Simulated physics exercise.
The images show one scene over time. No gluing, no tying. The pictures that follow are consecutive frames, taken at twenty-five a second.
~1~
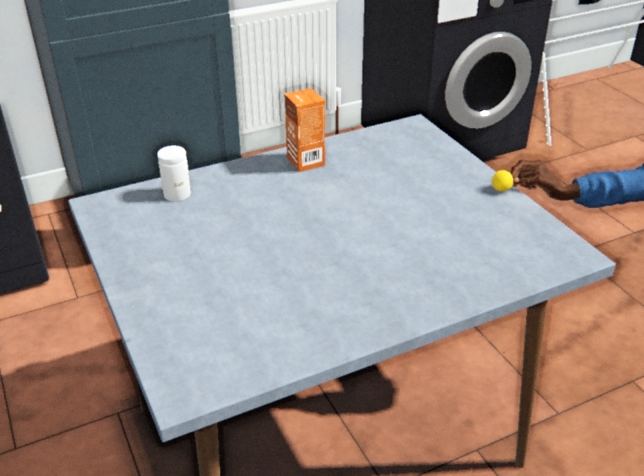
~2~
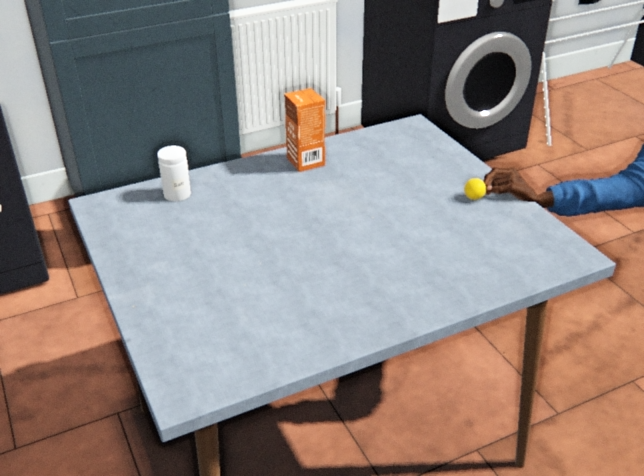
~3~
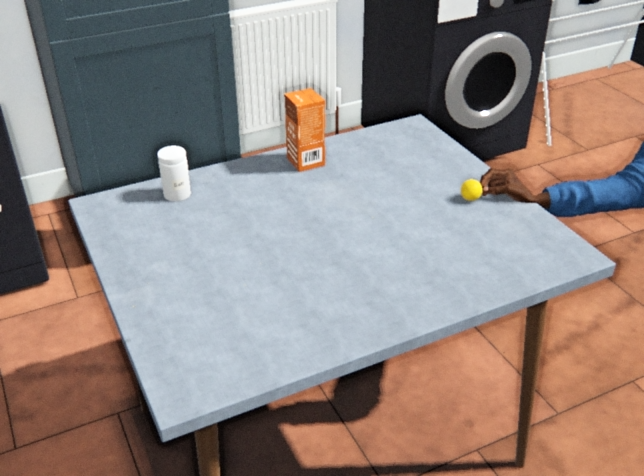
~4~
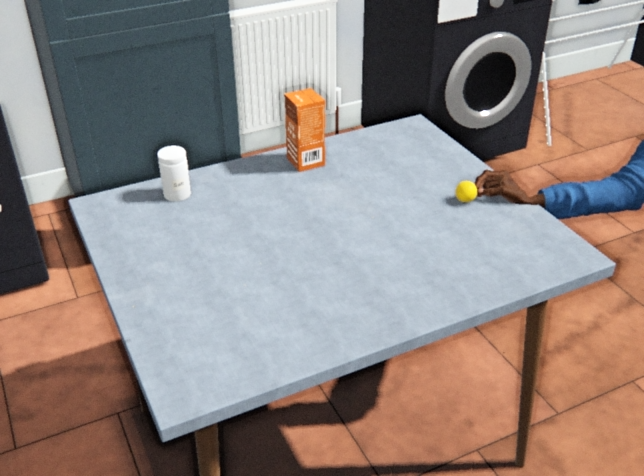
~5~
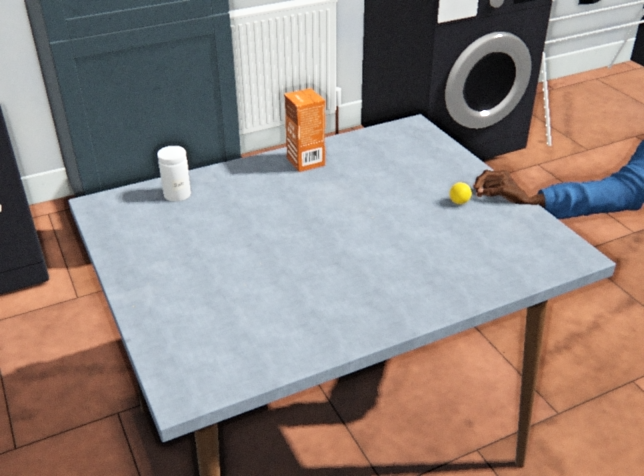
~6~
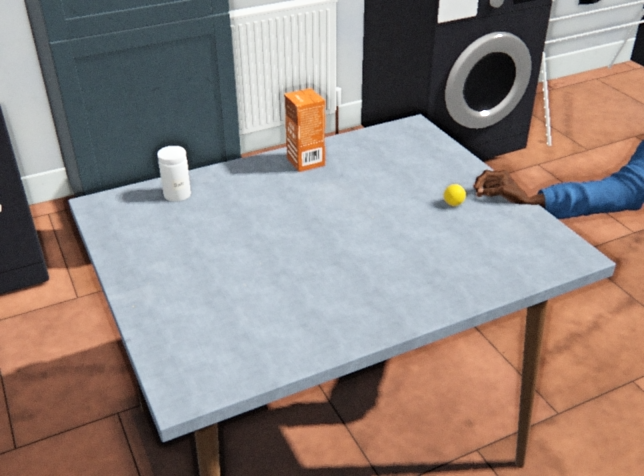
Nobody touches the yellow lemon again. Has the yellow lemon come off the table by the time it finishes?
No: Bet it doesn't clear the edge, honestly.
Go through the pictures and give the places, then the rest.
The first frame shows under the hand; yellow lemon (502, 181).
The second frame shows under the hand; yellow lemon (475, 189).
The third frame shows under the hand; yellow lemon (471, 190).
The fourth frame shows yellow lemon (466, 192).
The fifth frame shows yellow lemon (460, 193) displaced a little.
The sixth frame shows yellow lemon (454, 195) displaced about its own width.
Then, 0.10 s past the last view, yellow lemon displaced about its own width near (441, 199).
Then, 0.30 s past the last view, yellow lemon displaced well along near (418, 206).
Then, 0.50 s past the last view, yellow lemon displaced well along near (401, 211).
Then, 0.70 s past the last view, yellow lemon displaced well along near (390, 214).
Finally, moved from the start, yellow lemon. Final places as the last picture's camera would see them, yellow lemon near (383, 216).
